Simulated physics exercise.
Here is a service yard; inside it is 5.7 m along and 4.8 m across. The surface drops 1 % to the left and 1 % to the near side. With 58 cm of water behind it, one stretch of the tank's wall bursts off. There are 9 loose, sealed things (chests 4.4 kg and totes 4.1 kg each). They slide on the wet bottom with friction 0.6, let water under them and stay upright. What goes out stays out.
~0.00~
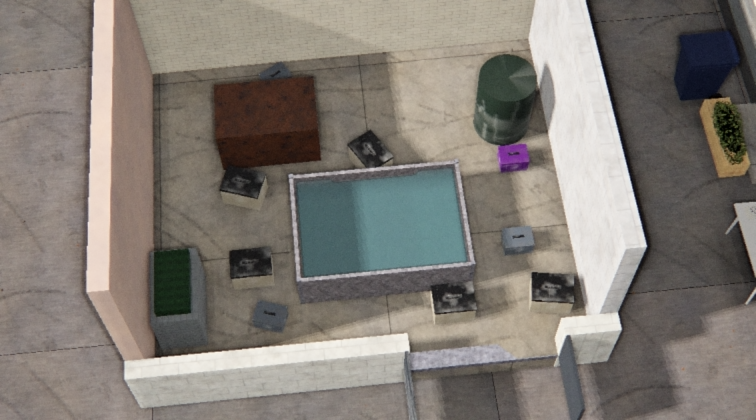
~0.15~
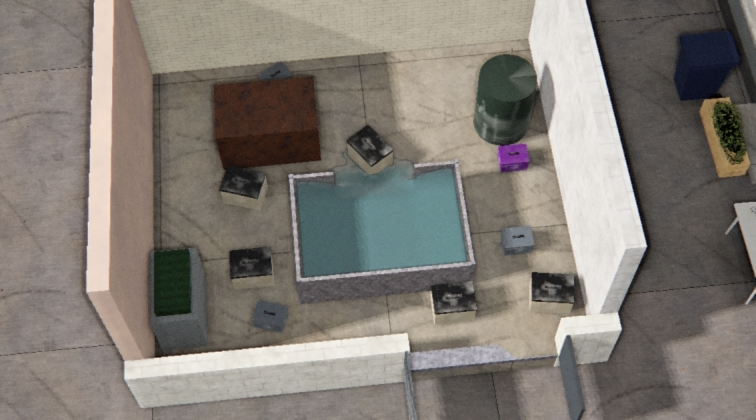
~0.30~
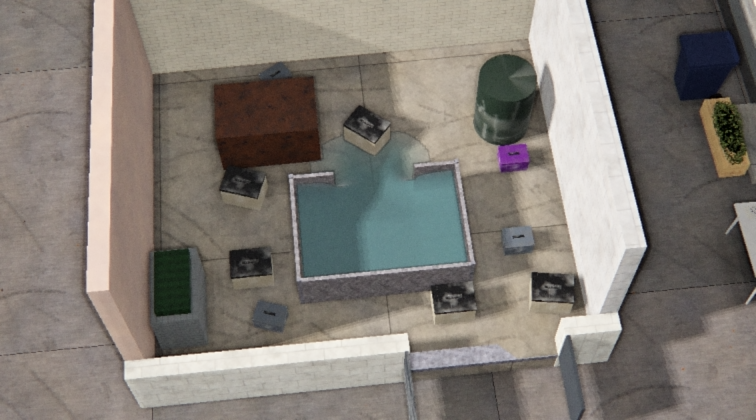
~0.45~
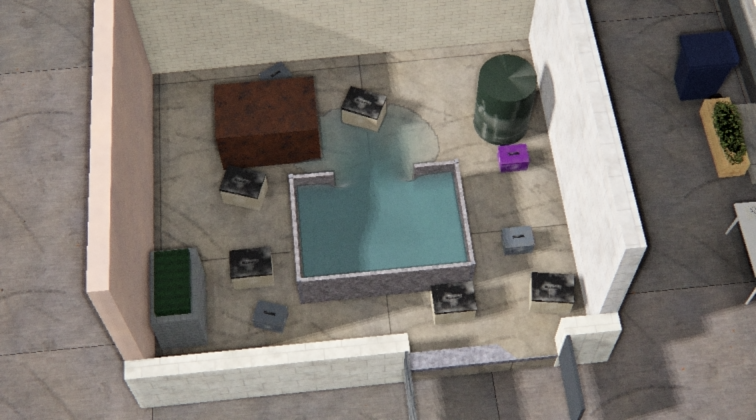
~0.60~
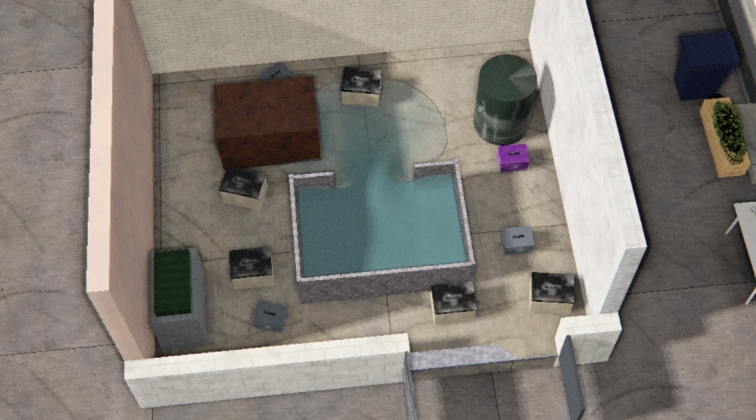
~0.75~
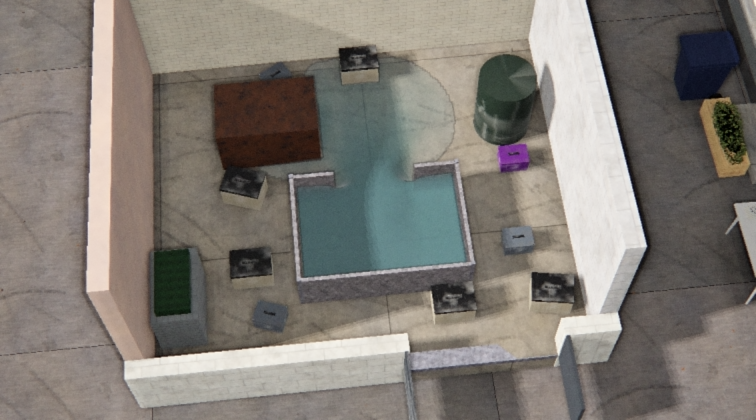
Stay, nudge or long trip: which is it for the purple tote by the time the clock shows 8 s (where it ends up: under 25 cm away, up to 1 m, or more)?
Purple tote ends far away.
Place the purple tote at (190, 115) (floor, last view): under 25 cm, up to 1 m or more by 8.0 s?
It ends far away.
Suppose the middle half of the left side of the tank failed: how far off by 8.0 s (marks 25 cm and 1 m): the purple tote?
In that case the purple tote barely shifts.
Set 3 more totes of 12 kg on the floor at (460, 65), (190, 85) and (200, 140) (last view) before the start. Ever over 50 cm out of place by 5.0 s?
In turn: Past it, over, less.
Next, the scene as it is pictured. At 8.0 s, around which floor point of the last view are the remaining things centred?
Around (344, 294).
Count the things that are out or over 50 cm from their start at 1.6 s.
By then 1.
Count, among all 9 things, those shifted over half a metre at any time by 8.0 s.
That makes 8.
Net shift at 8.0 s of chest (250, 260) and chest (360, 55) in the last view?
In that order: 80 cm, 200 cm.
After 1.6 s the purple tote is near (514, 154), 0.0 m from its start, aground; 0 of 9 are out; 1 afloat.
After 3.6 s the purple tote is near (501, 162), 0.2 m from its start, aground; 0 of 9 are out; 2 afloat.
After 5.6 s the purple tote is near (497, 234), 1.3 m from its start, afloat; 1 of 9 are out; 6 afloat.
After 8.0 s the purple tote has gone out; 3 of 9 are out; 5 afloat.
